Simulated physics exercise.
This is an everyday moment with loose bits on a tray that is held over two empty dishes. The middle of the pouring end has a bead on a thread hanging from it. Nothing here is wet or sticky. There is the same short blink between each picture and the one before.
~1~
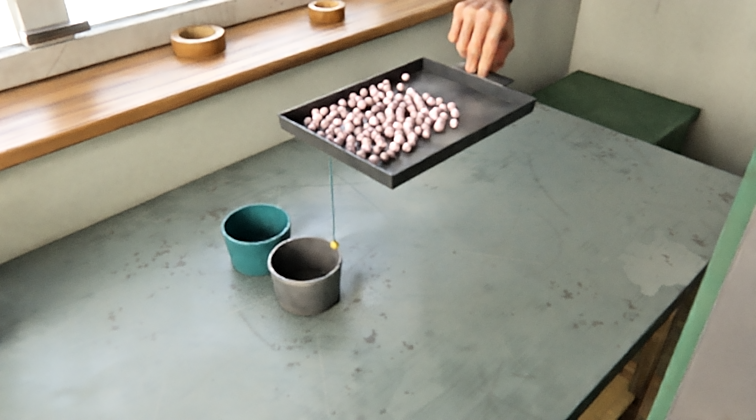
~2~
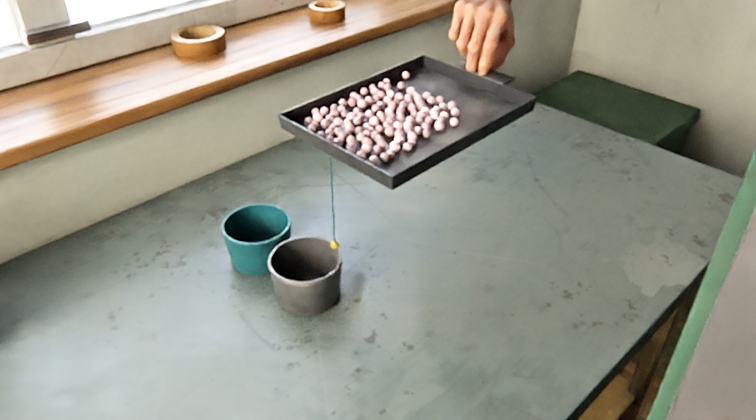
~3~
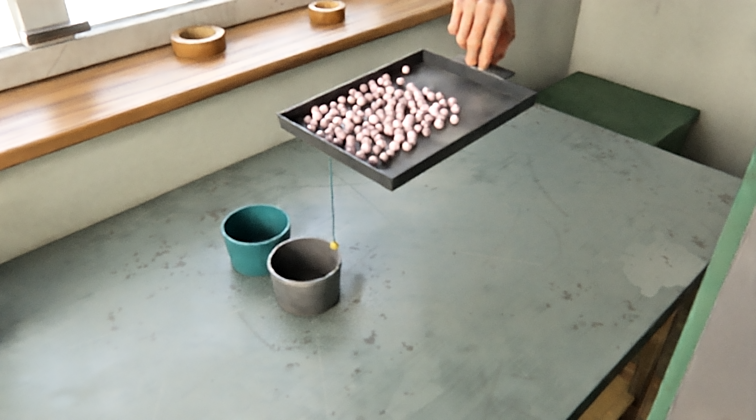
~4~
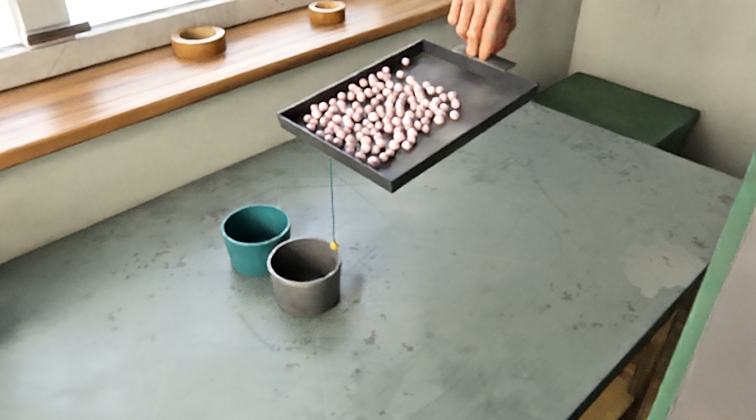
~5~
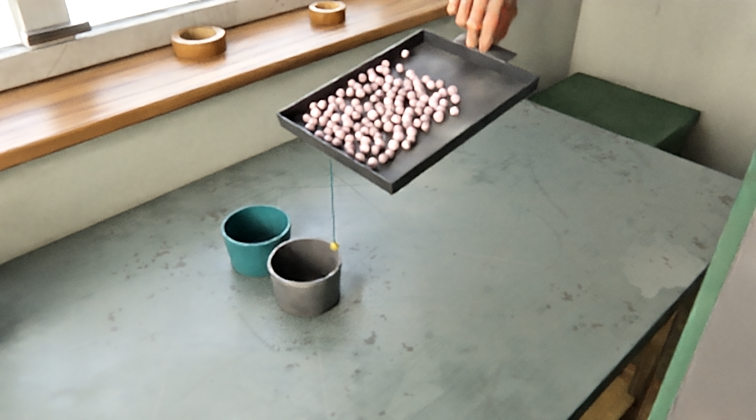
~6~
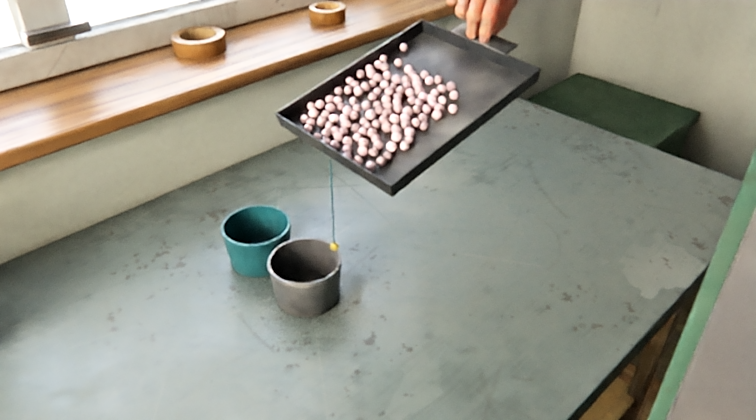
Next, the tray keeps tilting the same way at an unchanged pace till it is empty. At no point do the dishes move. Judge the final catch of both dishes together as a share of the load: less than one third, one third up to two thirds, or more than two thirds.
Smaller than a third.
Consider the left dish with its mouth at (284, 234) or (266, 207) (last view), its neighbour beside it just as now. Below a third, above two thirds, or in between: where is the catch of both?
At the first spot I'd expect less than a third, and at the second spot under a third.
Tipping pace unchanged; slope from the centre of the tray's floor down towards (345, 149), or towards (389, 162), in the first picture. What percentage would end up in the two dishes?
Well, 40 percent for one and then 0 percent for the other.
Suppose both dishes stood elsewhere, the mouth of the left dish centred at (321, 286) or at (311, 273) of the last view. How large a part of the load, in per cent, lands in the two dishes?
The first position comes out at 60 per cent, the other at 70 per cent.
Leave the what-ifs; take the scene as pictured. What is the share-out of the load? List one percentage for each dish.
Left dish near 0 in a hundred; right dish near 10.
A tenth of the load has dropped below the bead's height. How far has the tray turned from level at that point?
The angle is roughly 95° at that point.
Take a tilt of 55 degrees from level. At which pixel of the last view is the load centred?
(358, 127).
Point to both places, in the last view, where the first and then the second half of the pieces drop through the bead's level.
First close to (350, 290), next close to (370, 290).
Just after the last frame, tray tipped steeply; every one on the tray.
A moment on, tray tipped right over; the larger part on the tray; just a few outside both; roughly a quarter in the air.
Further on, tray tipped past a quarter turn; about a tenth in the right dish; almost all outside both.
When it is over, tray tipped past a quarter turn; about a tenth in the right dish; not one in the left dish; almost all outside both.
